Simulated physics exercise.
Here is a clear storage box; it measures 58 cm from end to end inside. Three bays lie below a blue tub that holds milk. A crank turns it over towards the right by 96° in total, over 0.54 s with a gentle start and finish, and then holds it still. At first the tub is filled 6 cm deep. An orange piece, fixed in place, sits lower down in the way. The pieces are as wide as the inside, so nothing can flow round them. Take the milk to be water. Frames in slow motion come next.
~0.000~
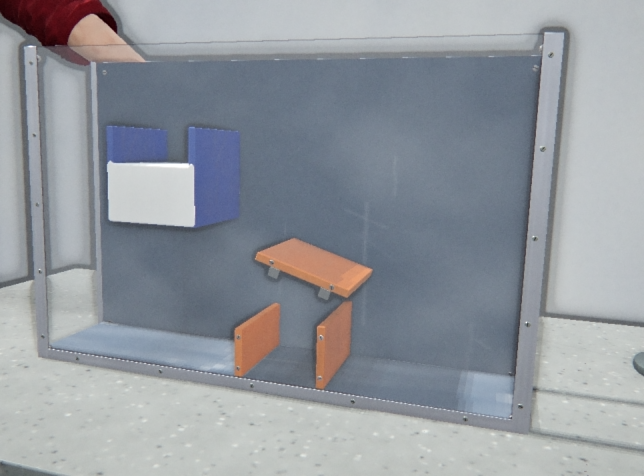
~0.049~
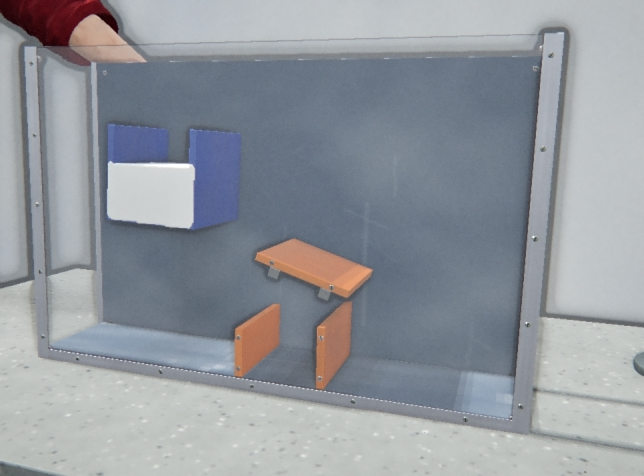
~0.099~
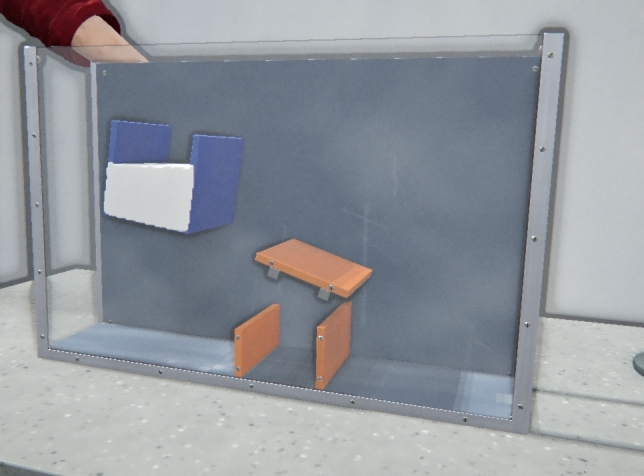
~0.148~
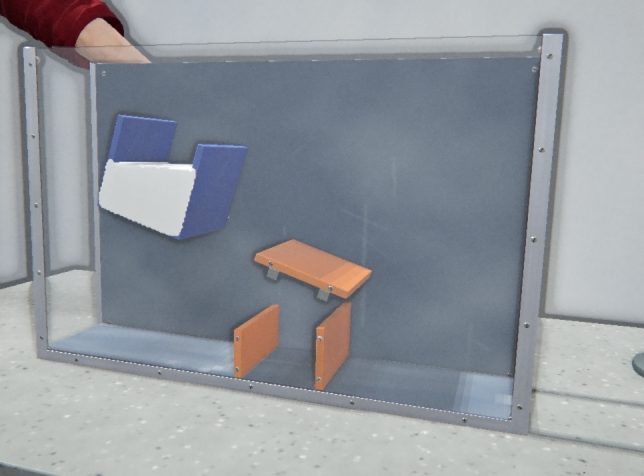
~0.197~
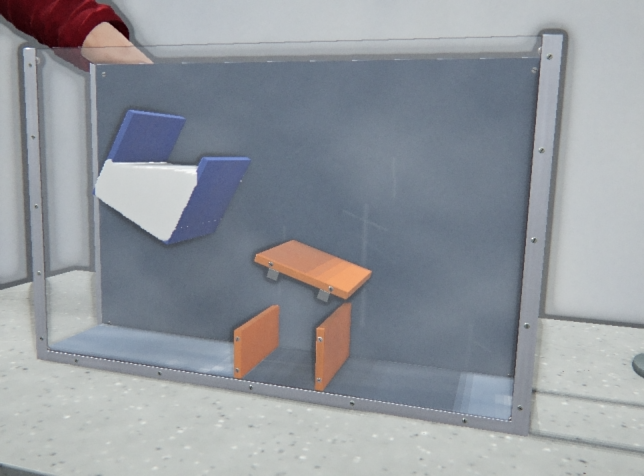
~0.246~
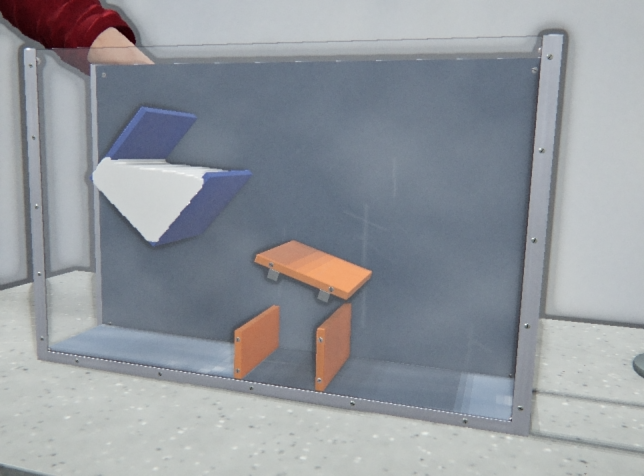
The blue tub with a white front tilted steadily over to the right inside the clear box, slowly at first, while the orange pieces below it stayed still and a red-sleeved arm rested behind.
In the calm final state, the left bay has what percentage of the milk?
Roughly 30 per cent of the milk.
Then, 0.43 s in, hardly anything has reached the bottom yet.
Then, 0.67 s in, 54 per cent is down, the largest part in the middle bay.
Then, 0.98 s in, 89 per cent is down, the largest part in the middle bay.
Finally, the split from left to right is 30, 61 and 9 per cent.
